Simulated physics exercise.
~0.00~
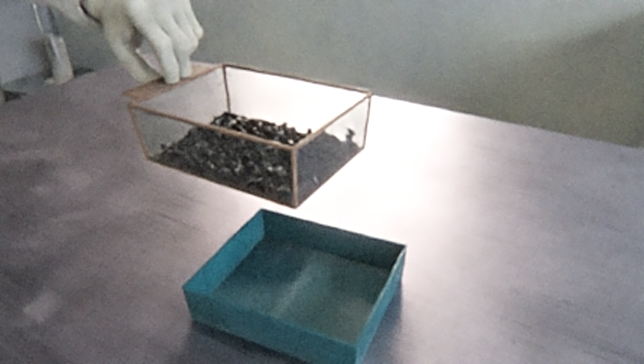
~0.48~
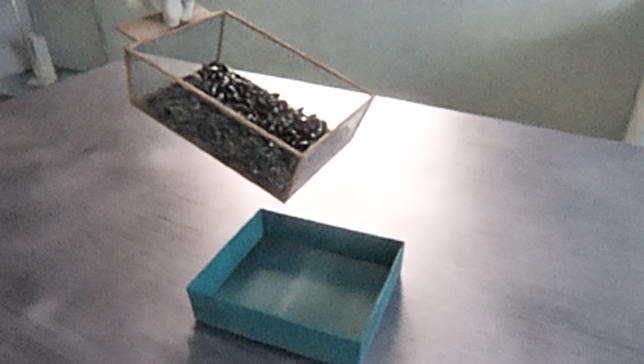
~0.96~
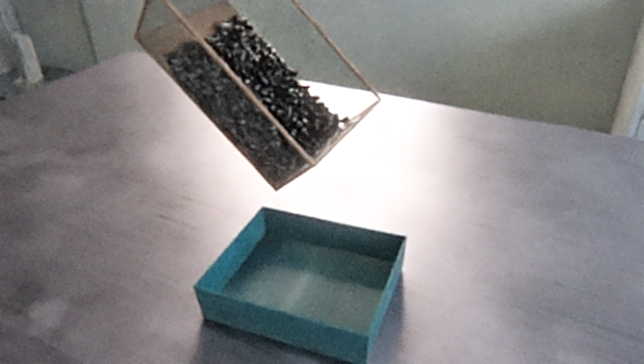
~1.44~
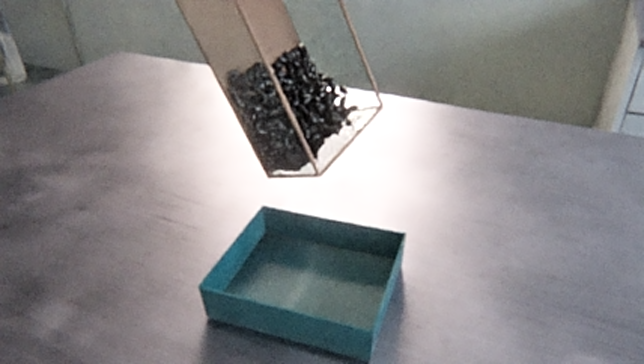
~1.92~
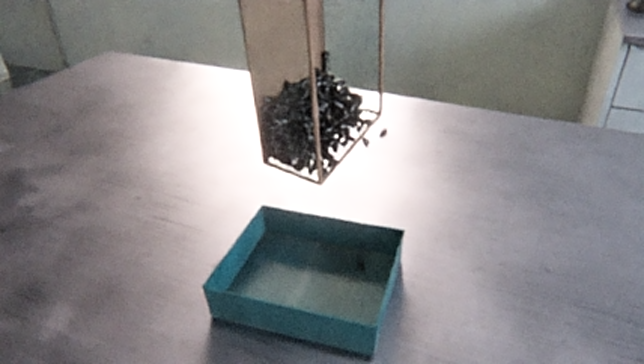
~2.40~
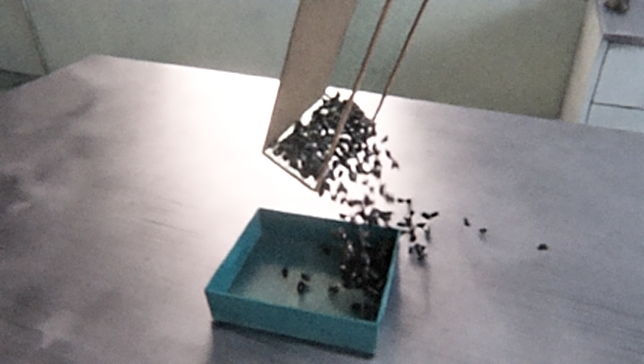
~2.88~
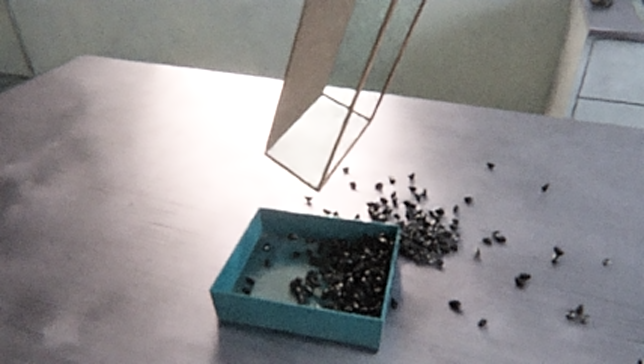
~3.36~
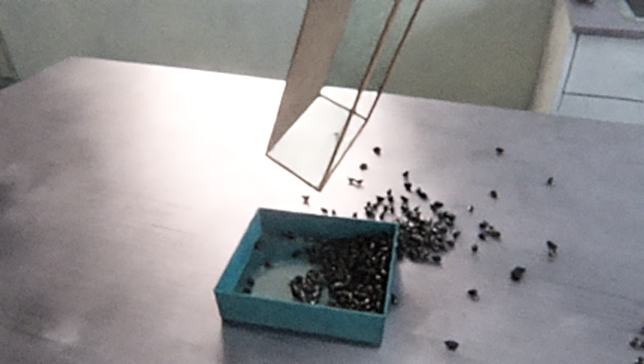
A glass box tips and pours black beans into a teal tray, many scattering outside.
